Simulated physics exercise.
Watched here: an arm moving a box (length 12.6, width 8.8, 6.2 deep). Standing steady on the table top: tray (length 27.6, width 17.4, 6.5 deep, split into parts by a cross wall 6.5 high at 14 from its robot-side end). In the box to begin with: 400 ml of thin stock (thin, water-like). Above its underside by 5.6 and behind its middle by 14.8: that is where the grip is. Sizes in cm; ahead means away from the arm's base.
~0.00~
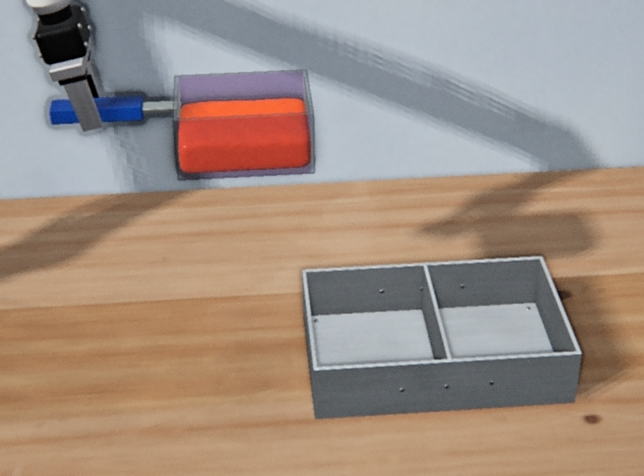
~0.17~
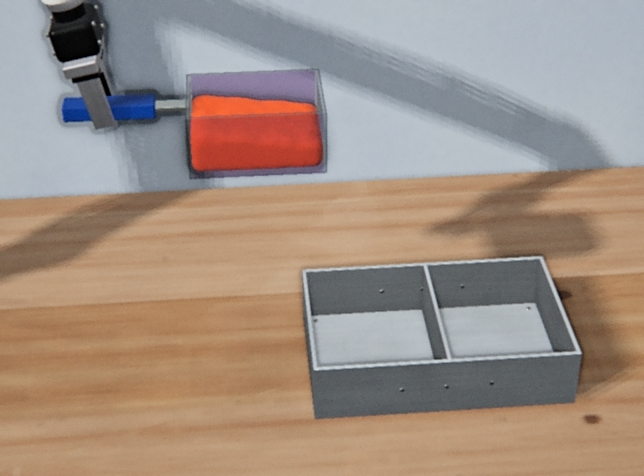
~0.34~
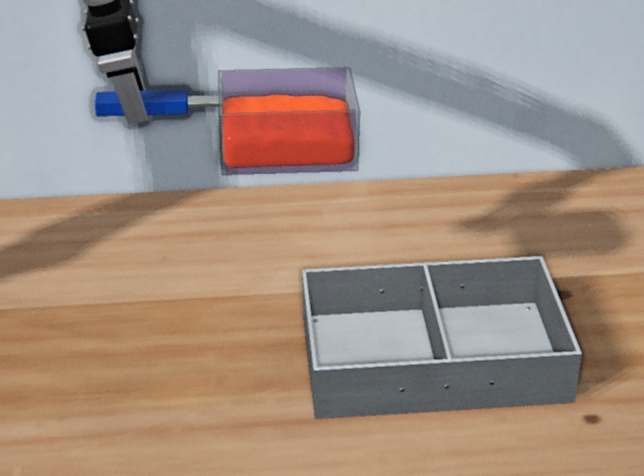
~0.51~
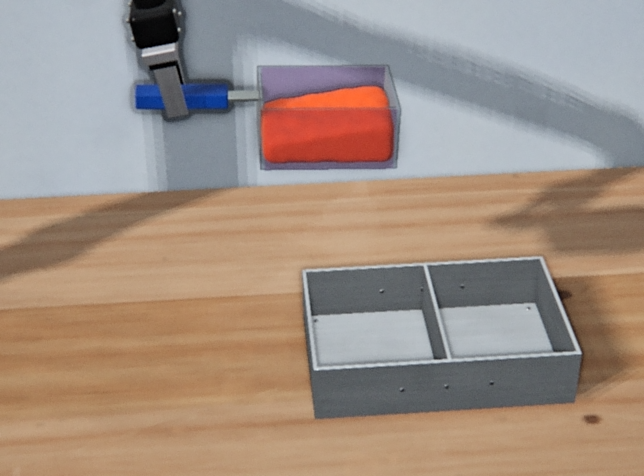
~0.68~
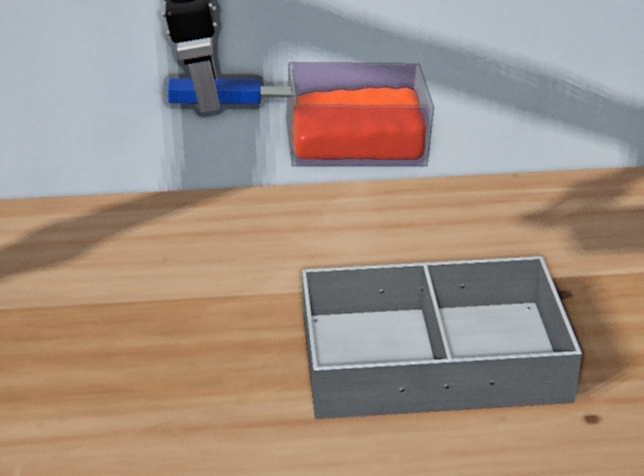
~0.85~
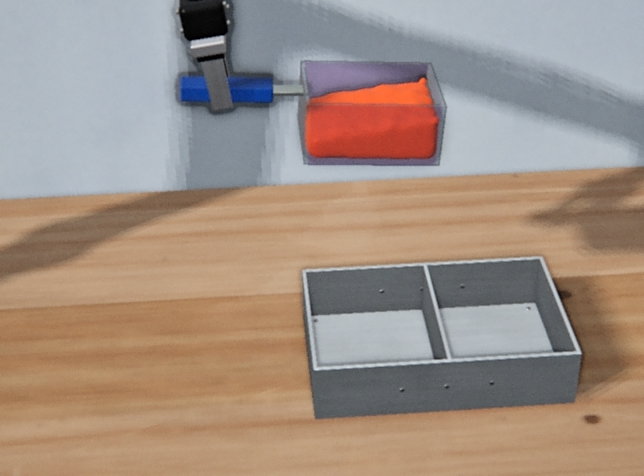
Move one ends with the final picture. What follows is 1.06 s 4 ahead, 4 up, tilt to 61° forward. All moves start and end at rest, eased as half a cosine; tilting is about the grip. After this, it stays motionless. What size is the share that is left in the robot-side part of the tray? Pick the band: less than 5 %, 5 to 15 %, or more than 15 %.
More than 15 %.
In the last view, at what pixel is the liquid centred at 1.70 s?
Approximate centre pixel: (385, 232).
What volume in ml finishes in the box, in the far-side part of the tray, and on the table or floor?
Approx. 110 / 100 / 20 ml, in that order.
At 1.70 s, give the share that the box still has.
Remaining share: Close to 65 per cent.
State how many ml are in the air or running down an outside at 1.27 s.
Around 0 ml at that time.
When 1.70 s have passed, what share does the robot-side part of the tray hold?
Share: Around 3 %.
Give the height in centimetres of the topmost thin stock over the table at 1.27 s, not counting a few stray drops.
Up to 29 cm.
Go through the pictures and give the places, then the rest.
In the first picture, box floor at (245, 149), level; upper third of the thin stock around (244, 123), from x 180 to 310, top at y 100; 395 ml in the box.
In the second picture, box floor at (257, 148), level; upper third of the thin stock around (235, 121), from x 195 to 320, top at y 100.
In the third picture, box floor at (287, 146), tilted 1° forward; upper third of the thin stock around (279, 118), from x 225 to 355, top at y 95.
In the fourth picture, box floor at (325, 142), tilted 3° forward; upper third of the thin stock around (342, 114), from x 265 to 390, top at y 90.
In the fifth picture, box floor at (355, 139), tilted 4° forward; upper third of the thin stock around (361, 111), from x 290 to 425, top at y 90.
In the sixth picture, box floor at (367, 138), tilted 4° forward; upper third of the thin stock around (386, 109), from x 305 to 435, top at y 80; 395 ml in the box.
By 1.27 s, tilted 24° forward, liquid up to 30 above the table; 395 ml in the box.
By 1.70 s, tilted 56° forward, liquid up to 65 above the table; 255 ml in the box, 70 ml in the far-side part, 10 ml in the robot-side part, 60 ml in the air or running down outside.
By 2.11 s, tilted 61° forward, liquid up to 119 above the table; 145 ml in the box, 120 ml in the robot-side part, 100 ml in the far-side part, 5 ml on the table or floor, 25 ml in the air or running down outside.
By 2.91 s, tilted 61° forward, liquid up to 22 above the table; 160 ml in the robot-side part, 115 ml in the box, 105 ml in the far-side part, 20 ml on the table or floor.
Final state, 160 ml in the robot-side part, 115 ml in the box, 105 ml in the far-side part, 20 ml on the table or floor. That is 40 % in the robot-side part of the tray.
